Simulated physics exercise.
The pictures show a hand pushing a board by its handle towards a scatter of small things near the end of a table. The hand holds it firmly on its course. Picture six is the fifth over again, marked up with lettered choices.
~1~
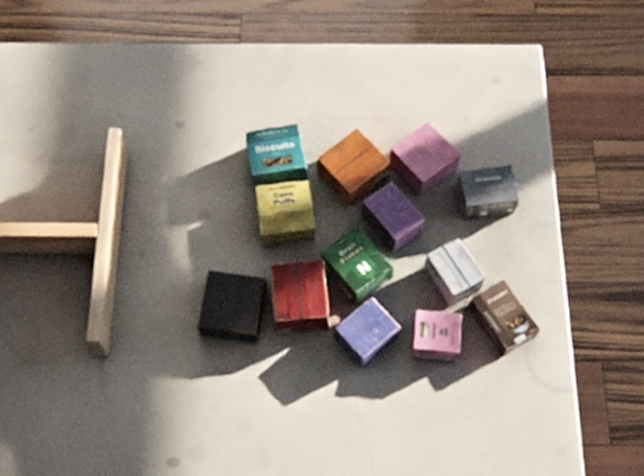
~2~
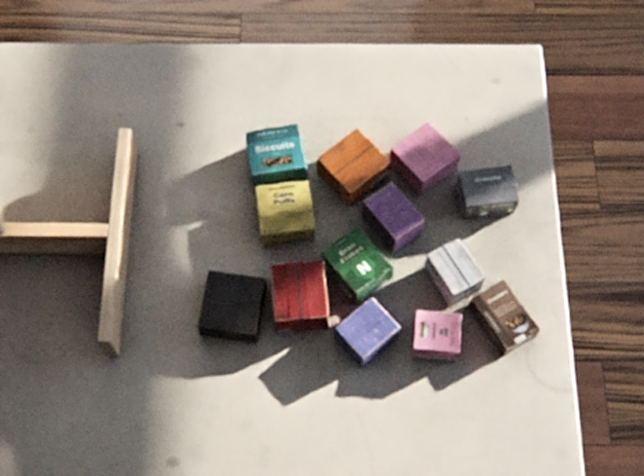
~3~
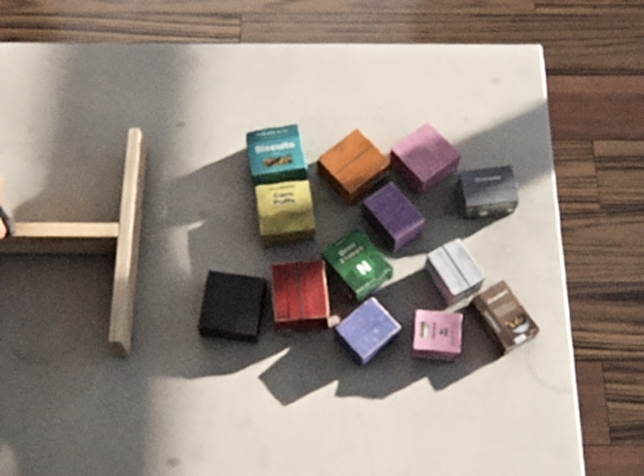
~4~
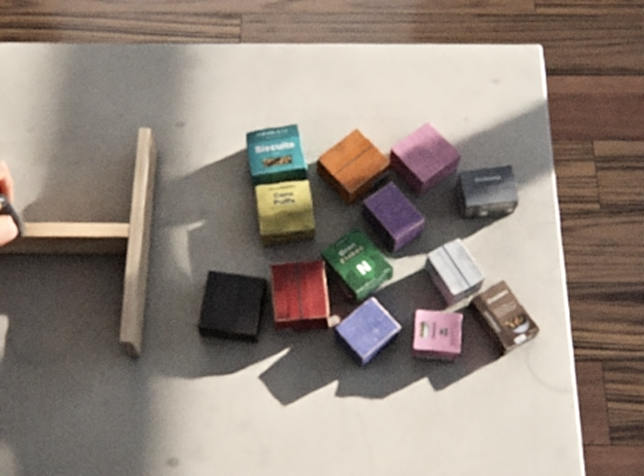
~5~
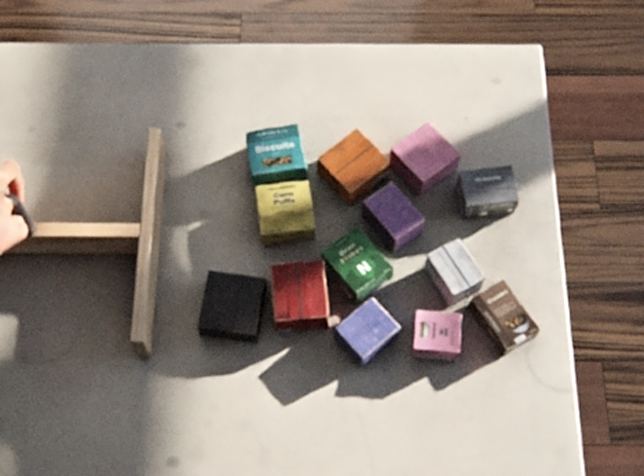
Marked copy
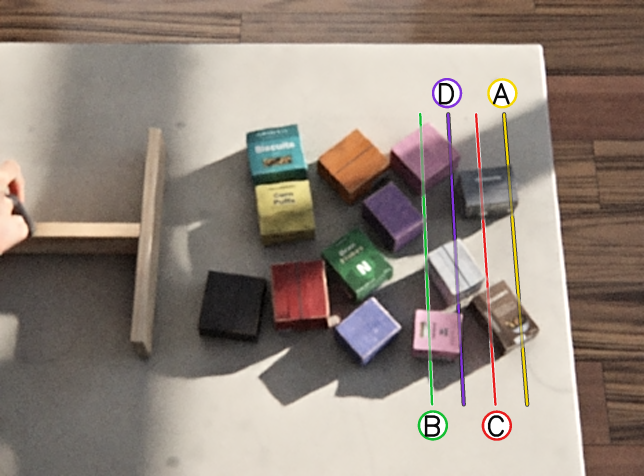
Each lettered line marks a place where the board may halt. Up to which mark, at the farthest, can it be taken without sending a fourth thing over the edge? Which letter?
No fourth one falls up to B.
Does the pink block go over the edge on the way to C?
By then, yes.
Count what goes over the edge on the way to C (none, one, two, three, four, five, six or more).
Six or more.
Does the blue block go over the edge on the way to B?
No.
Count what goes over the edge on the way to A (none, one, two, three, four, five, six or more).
In all, six or more.
On the marked copy, A at (515, 250); B at (426, 250); C at (485, 250); D at (455, 250).
Taking B. A third of the way, board (245, 230); blue block (384, 340); turquoise packet (285, 158).
Two thirds of the way, board (347, 231); brown packet (530, 328); grey packet (507, 186).
When it is over, board (424, 231); grey packet over the edge; brown packet (567, 342); one fallen.
As for the rest, A drops eight; C drops eight; D drops five.
